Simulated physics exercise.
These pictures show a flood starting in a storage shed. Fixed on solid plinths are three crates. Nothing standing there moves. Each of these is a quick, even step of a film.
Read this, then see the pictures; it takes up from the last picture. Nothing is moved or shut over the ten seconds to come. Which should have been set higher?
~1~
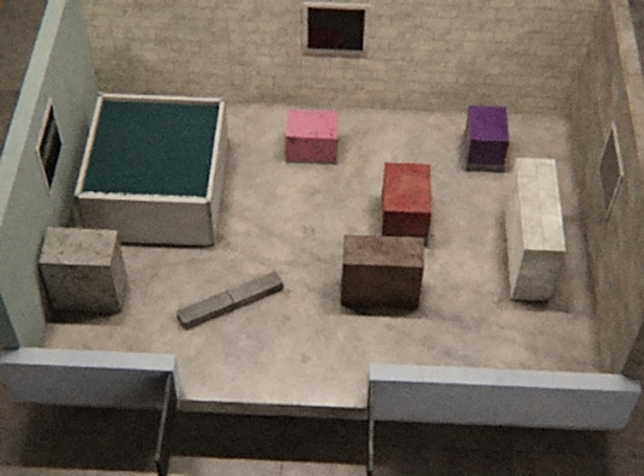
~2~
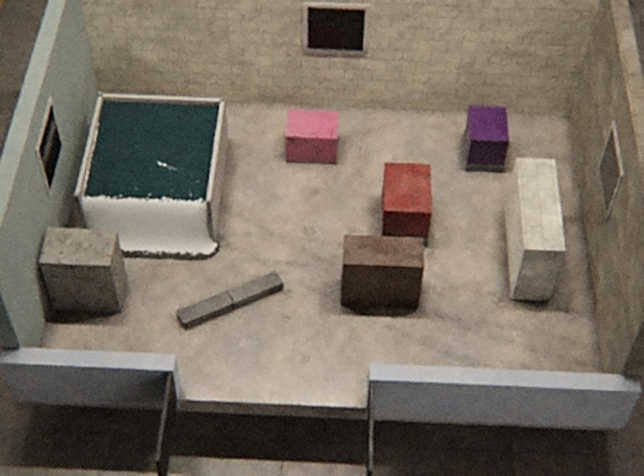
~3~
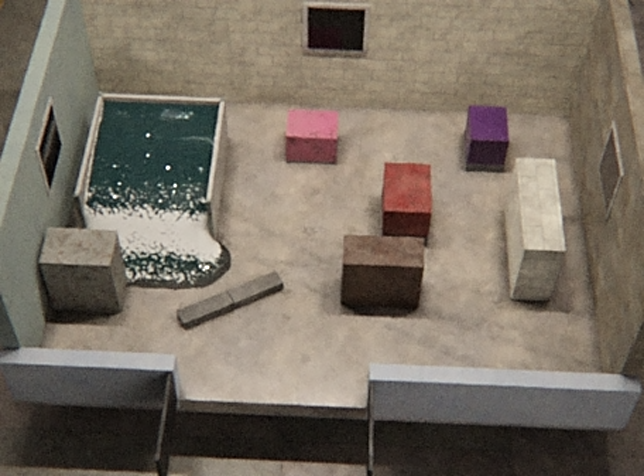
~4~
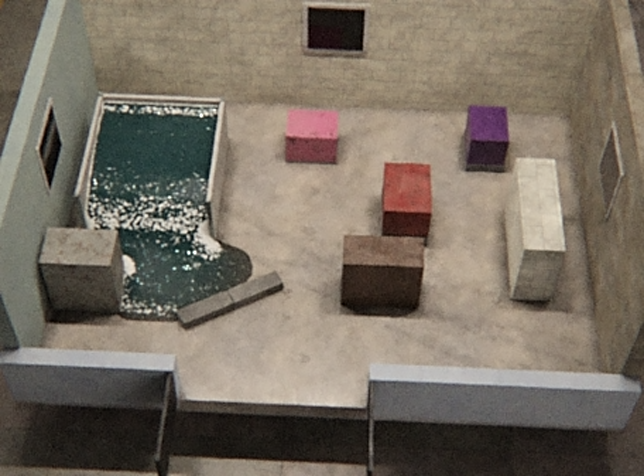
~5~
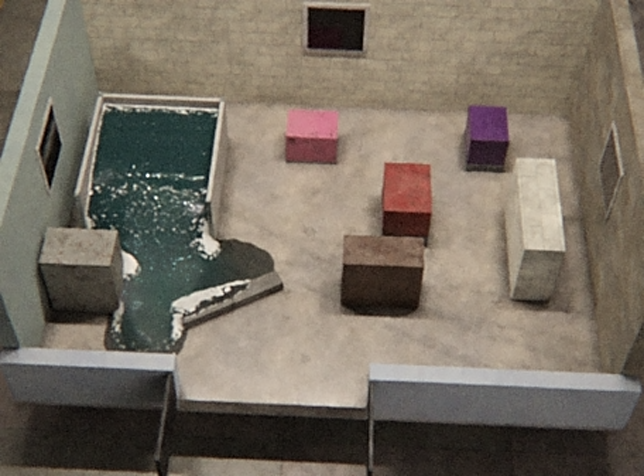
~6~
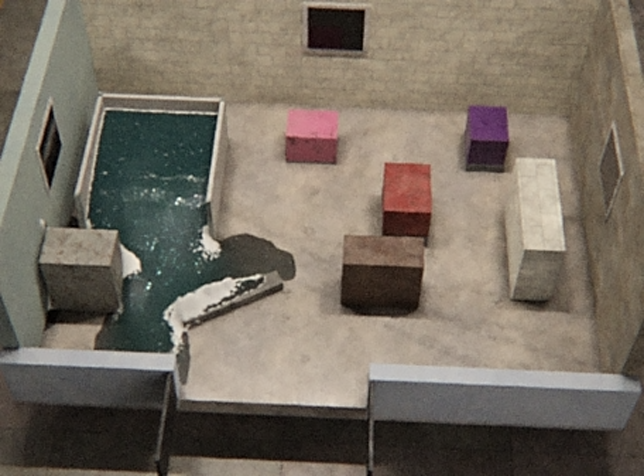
In order: The red crate is out of reach of the water, the pink crate is within reach of the water, the purple crate is out of reach of the water.
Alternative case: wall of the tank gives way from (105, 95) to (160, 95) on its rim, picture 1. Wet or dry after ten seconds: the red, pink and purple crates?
Here's how it goes: The red crate is left untouched, the pink crate is swamped, and the purple crate is swamped.
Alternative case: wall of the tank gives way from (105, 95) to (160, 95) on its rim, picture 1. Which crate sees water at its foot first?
First in line is the pink one.
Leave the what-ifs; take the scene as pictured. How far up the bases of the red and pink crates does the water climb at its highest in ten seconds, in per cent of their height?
60 %, then 400 %.
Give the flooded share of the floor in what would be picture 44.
Some 90 in a hundred.
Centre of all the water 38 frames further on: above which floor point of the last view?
Close to (265, 232), I reckon.
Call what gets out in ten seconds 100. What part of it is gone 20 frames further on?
It comes to around 60 per cent.
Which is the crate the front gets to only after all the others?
Last is the one in purple.
A moment on, water covers 25 % of the floor; the red crate not reached, the pink crate not reached, the purple crate not reached.
Next, water covers 45 % of the floor; the red crate water round its plinth, the pink crate not reached, the purple crate not reached.
Then, water covers 70 % of the floor; the red crate water round its plinth, the pink crate water round its plinth, the purple crate not reached.
Later, water covers 90 % of the floor; the red crate water round its plinth, the pink crate water round its plinth, the purple crate water round its plinth.
In the end, water covers 100 % of the floor; the red crate stayed above the water, the pink crate was topped, the purple crate stayed above the water.
